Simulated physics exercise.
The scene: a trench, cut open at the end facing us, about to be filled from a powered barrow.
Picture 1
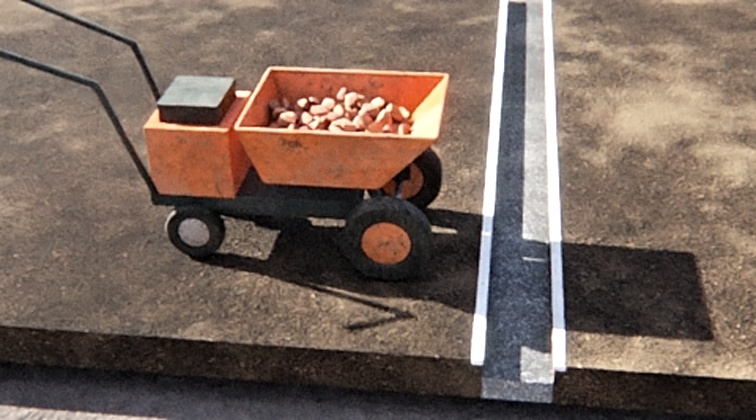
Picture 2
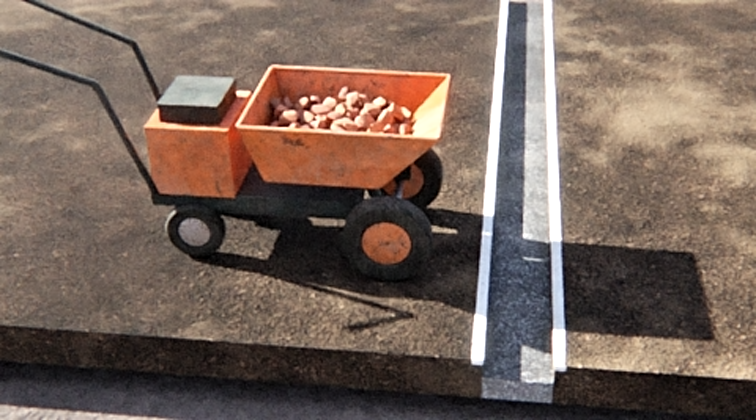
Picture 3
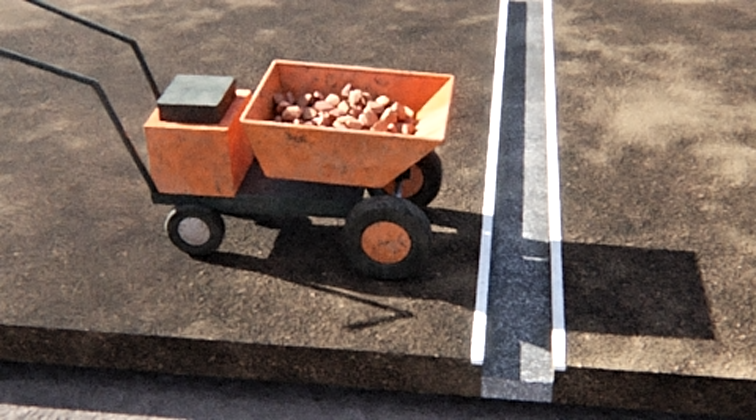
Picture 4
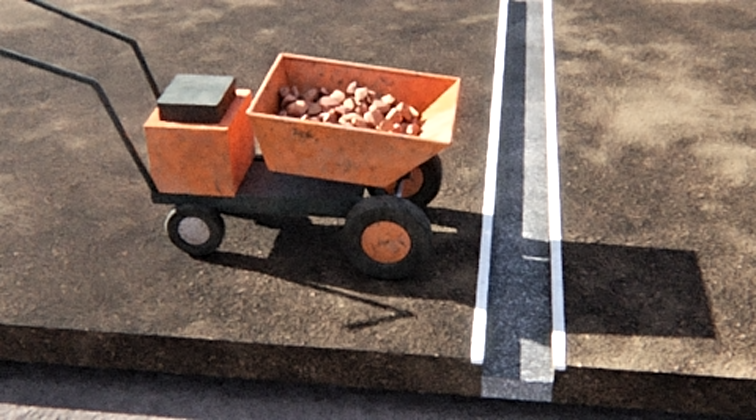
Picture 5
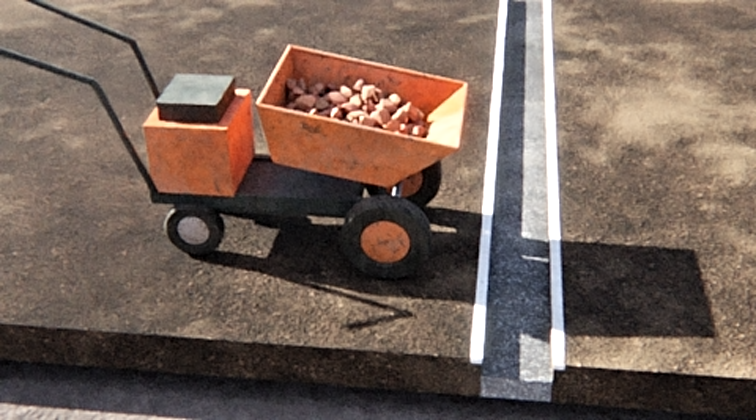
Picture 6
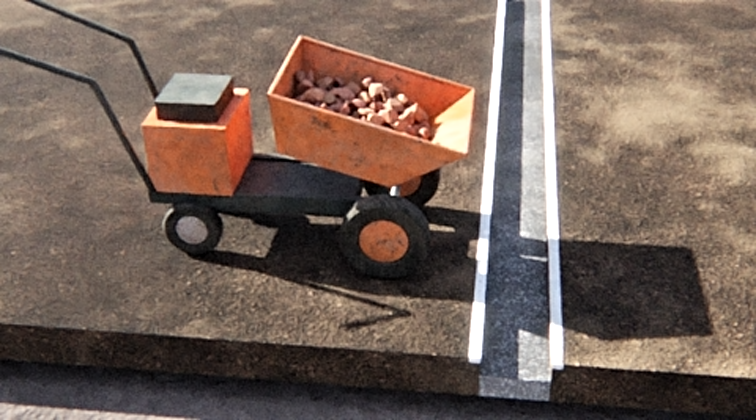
The orange skip of a small powered barrow, loaded with reddish rubble, sits level beside a narrow, white-edged trench. It begins to tilt slightly toward the right, its rear rising from the black chassis, then leans more clearly as the rubble shifts a little inside, while the wheels stay put.
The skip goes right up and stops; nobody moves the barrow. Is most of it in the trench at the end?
Between the edges lies the larger part of the load.
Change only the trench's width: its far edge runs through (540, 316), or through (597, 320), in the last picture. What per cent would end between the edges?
Roughly 40 per cent, and 90 per cent.
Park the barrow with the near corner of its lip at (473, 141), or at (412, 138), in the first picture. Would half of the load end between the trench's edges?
One: Under half. Two: Above a half.
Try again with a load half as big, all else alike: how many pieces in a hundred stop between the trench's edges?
Roughly 80 in a hundred.
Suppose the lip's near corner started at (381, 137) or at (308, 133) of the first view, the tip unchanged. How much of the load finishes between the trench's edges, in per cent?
Near 70 % and 20 %.
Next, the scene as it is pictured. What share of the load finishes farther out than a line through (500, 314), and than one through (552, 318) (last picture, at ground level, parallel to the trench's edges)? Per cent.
About 90 and 30 per cent.
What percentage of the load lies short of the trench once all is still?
Some 0 per cent.
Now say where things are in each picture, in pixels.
In the first frame, lip of the skip at (436, 139), level; top of the load at (342, 124), lumps of rubble; first edge of the trench at (481, 314); far edge at (559, 319), the trench under half as wide as the skip, and shallow for its width.
In the second frame, lip of the skip at (438, 140), level; top of the load at (344, 123).
In the third frame, lip of the skip at (442, 141), tipped barely; top of the load at (323, 123).
In the fourth frame, lip of the skip at (449, 144), tipped a little; top of the load at (329, 120).
In the fifth frame, lip of the skip at (457, 149), tipped a little; top of the load at (330, 115).
In the sixth frame, lip of the skip at (466, 155), tipped clearly; top of the load at (313, 113); first edge of the trench at (478, 312); far edge at (556, 317).
Soon after the last picture, skip tipped steeply; all in the skip.
A little later, skip tipped steeply; most in the skip; a small part in or heaped over the trench.
Later still, skip tipped right over; a small part in the skip; about half in or heaped over the trench; about a third beyond it.
At rest, skip tipped right over; a stray few in the skip; about two thirds in or heaped over the trench; about a third beyond it.
